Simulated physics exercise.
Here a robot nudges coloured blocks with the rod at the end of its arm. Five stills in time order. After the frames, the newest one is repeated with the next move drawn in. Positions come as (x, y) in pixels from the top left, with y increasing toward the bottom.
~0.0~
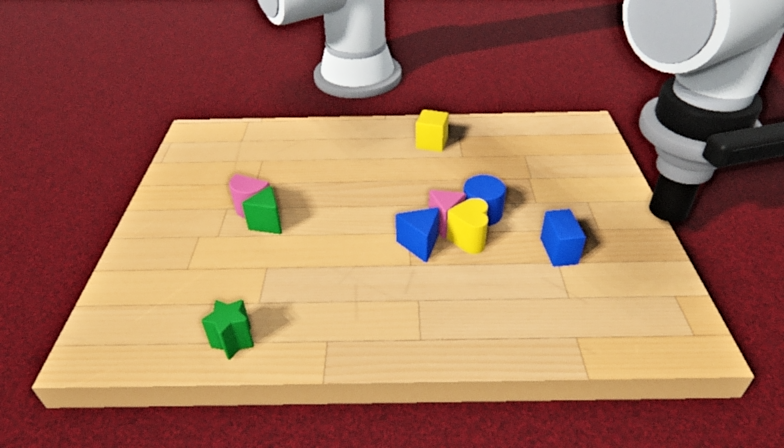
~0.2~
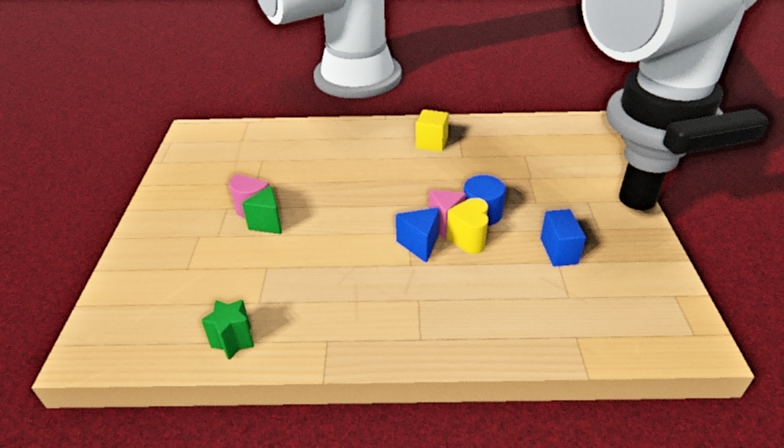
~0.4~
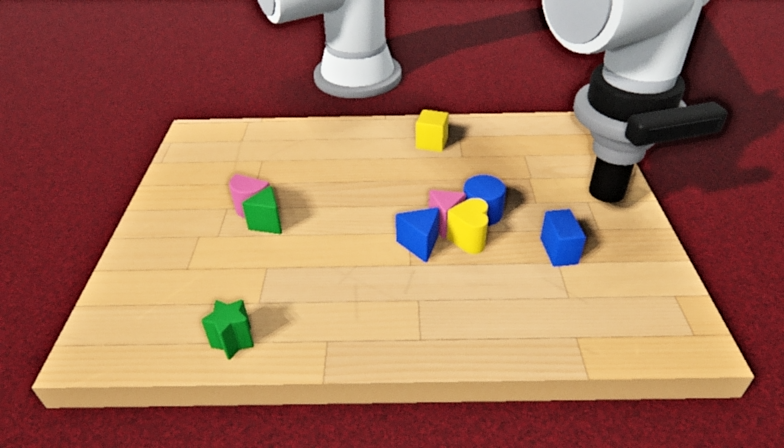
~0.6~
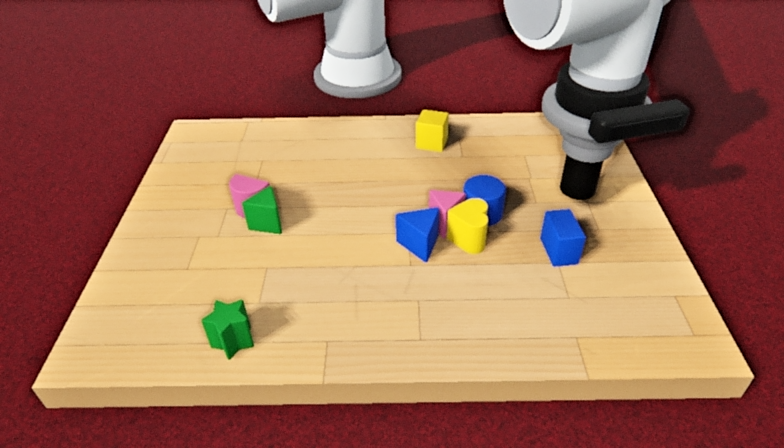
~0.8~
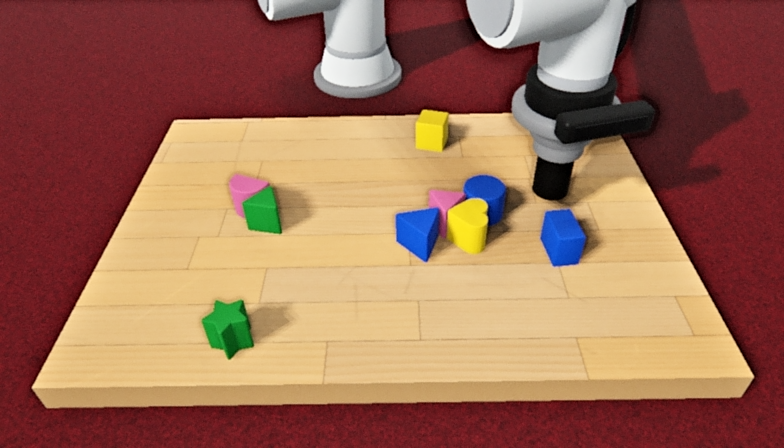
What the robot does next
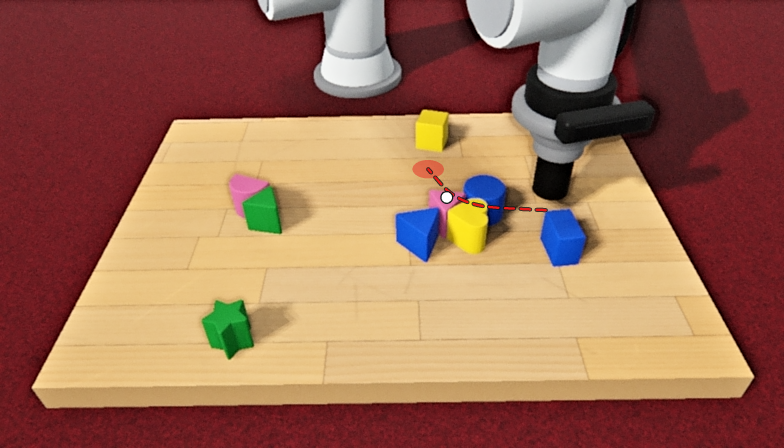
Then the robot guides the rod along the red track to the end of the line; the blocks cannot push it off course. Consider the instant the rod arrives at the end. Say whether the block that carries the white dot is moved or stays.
It will end up elsewhere.
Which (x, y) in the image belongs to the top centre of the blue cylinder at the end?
Its top middle is near (417, 175).
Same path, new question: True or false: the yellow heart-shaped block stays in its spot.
The statement is correct.
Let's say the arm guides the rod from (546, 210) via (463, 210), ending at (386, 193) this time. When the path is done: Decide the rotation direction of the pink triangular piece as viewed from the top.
It is turned anticlockwise.
Path on the board, from (546, 210) over (495, 208) and (451, 194) to (428, 169); the dot is on the pink triangular piece.
On the path given first. One third of the way, rod at (497, 188); blue triangular piece at (416, 220); pink triangular piece at (432, 200), turned 45° anticlockwise; blue cylinder at (460, 184).
Two thirds of the way, rod at (452, 174); blue triangular piece at (416, 220); pink triangular piece at (419, 198), turned 105° anticlockwise; blue cylinder at (419, 176).
At the end, rod at (429, 150); blue triangular piece at (416, 220); pink triangular piece at (419, 198), turned 105° anticlockwise; yellow heart-shaped block in place; blue cylinder at (417, 175).
